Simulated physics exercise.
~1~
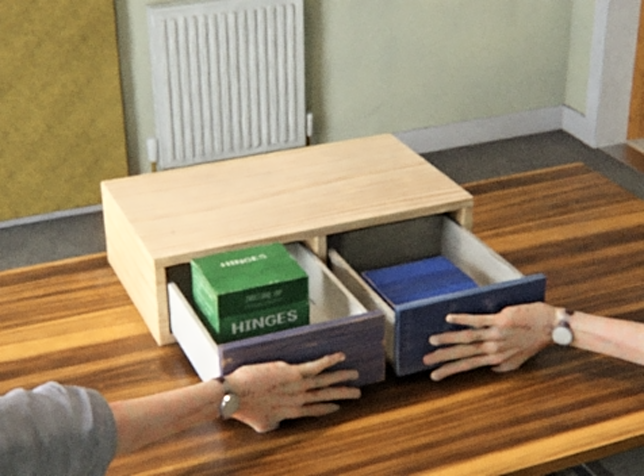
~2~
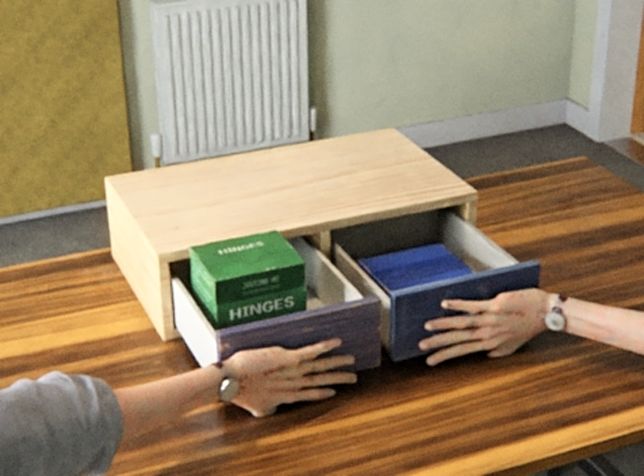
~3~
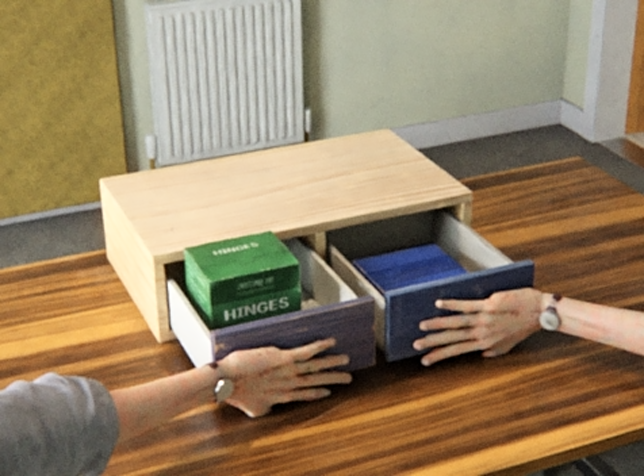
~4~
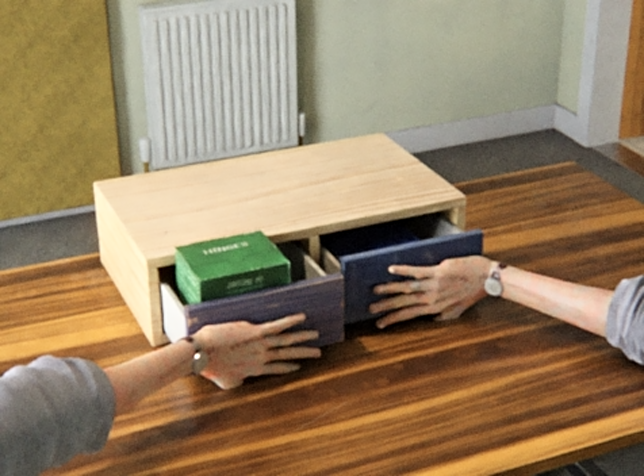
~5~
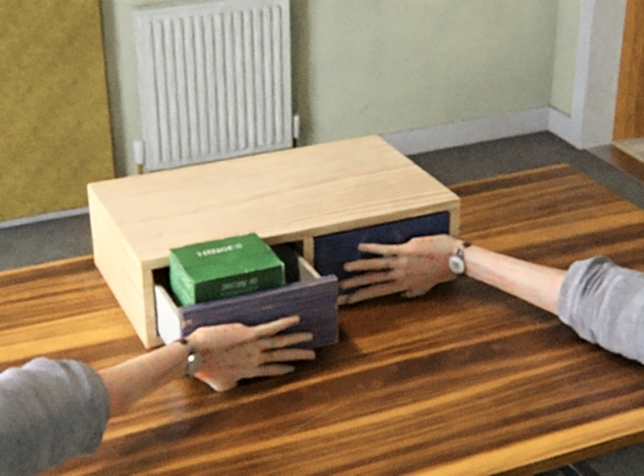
Two hands, each with a wristwatch, rest flat against the open drawers of a small pale wooden chest on a striped wooden table, seen from above and in front, with a white radiator behind. The left drawer, with a dull purple front, holds green boxes marked as hinges, and the blue-fronted right drawer holds a blue box. At first the drawers barely move. Then both hands push them inward, and the blue box slips from view. The right drawer goes all the way in, while the left stops partway and stays open, its green box still showing.
